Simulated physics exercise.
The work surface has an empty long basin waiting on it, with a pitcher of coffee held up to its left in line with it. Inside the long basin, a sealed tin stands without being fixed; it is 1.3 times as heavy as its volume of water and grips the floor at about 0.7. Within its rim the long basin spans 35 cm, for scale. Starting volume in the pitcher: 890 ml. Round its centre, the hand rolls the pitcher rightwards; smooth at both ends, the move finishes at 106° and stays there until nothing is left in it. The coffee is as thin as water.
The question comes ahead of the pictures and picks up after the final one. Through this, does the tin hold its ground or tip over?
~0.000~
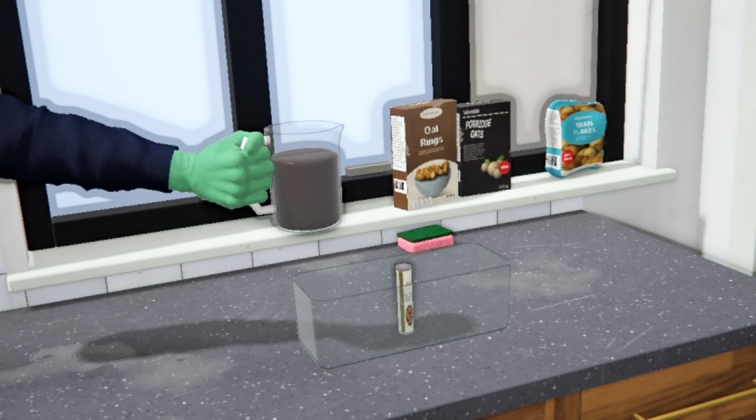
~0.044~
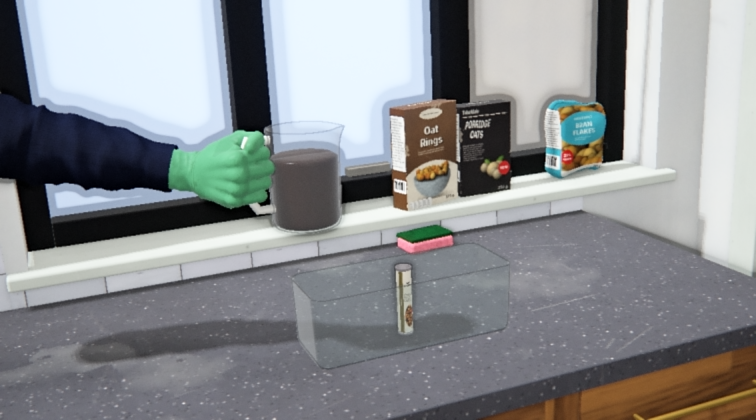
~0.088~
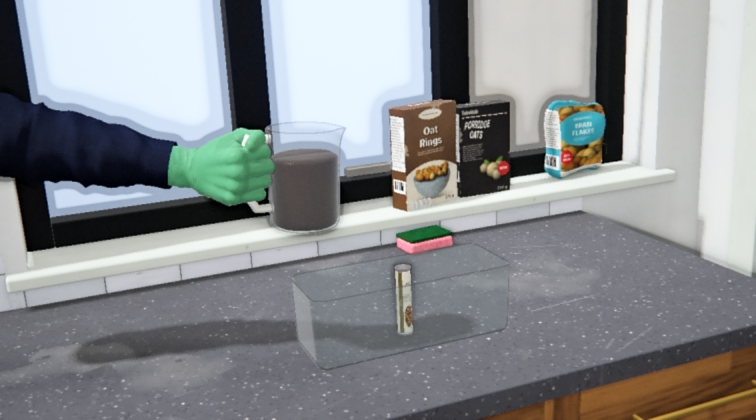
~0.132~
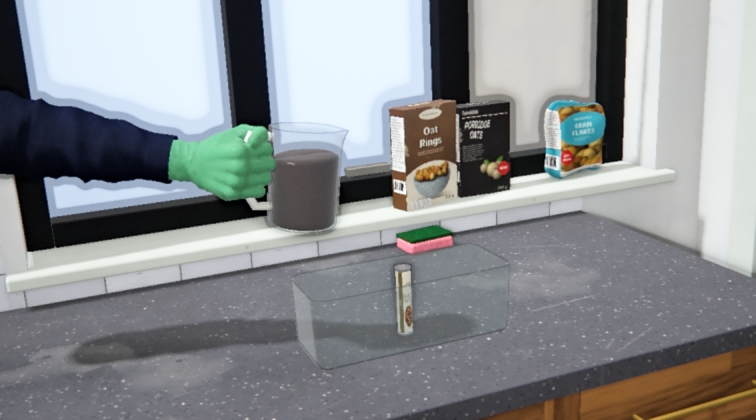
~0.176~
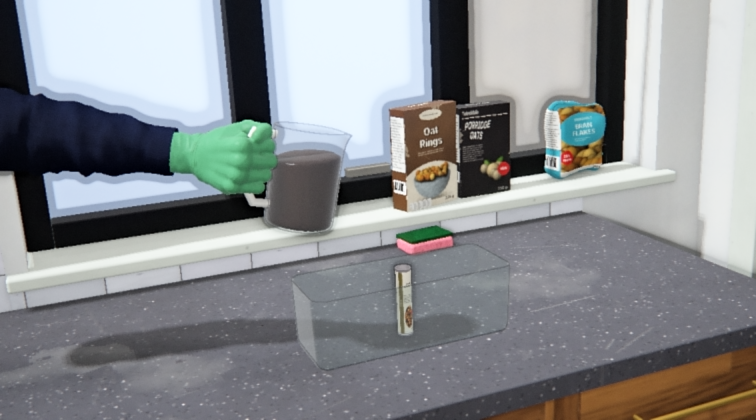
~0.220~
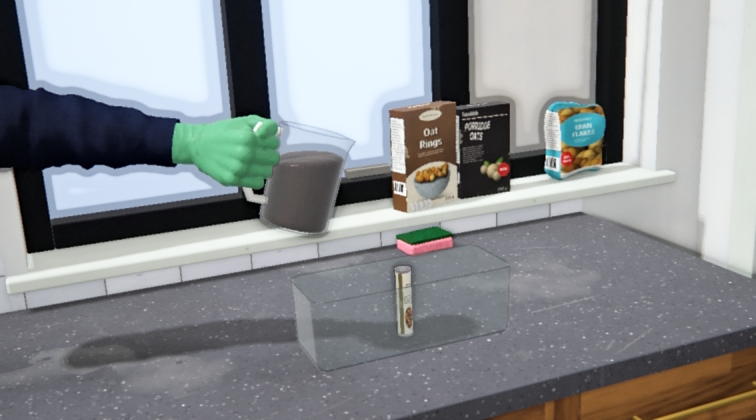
The tin tips over.
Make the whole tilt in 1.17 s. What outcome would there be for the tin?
It tumbles over, then.
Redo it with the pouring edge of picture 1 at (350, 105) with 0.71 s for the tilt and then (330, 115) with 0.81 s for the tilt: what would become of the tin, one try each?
The tin stays vertical the first time and overturns the second time.
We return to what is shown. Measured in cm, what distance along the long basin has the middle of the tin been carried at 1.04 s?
Near 9 cm of travel.
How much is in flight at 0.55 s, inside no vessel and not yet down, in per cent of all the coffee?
About 14 per cent.
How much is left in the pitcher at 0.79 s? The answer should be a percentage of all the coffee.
34 %.
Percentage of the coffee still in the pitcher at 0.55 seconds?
Fraction remaining: Approx. 86 per cent.
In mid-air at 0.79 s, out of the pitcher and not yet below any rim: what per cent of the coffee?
Around 30 percent of the liquid.
By 0.55 s the tilt is 81° and 86 per cent is still to pour; the tin stands where it began.
By 0.79 s the tilt is 106° and 34 per cent is still to pour; the tin stands where it began.
By 1.04 s the tilt is 106° and 6 per cent is still to pour; the tin lies on its side.
By 1.31 s the tilt is 106° and 0 per cent is still to pour; the tin lies on its side.
At rest the tin lies on its side.
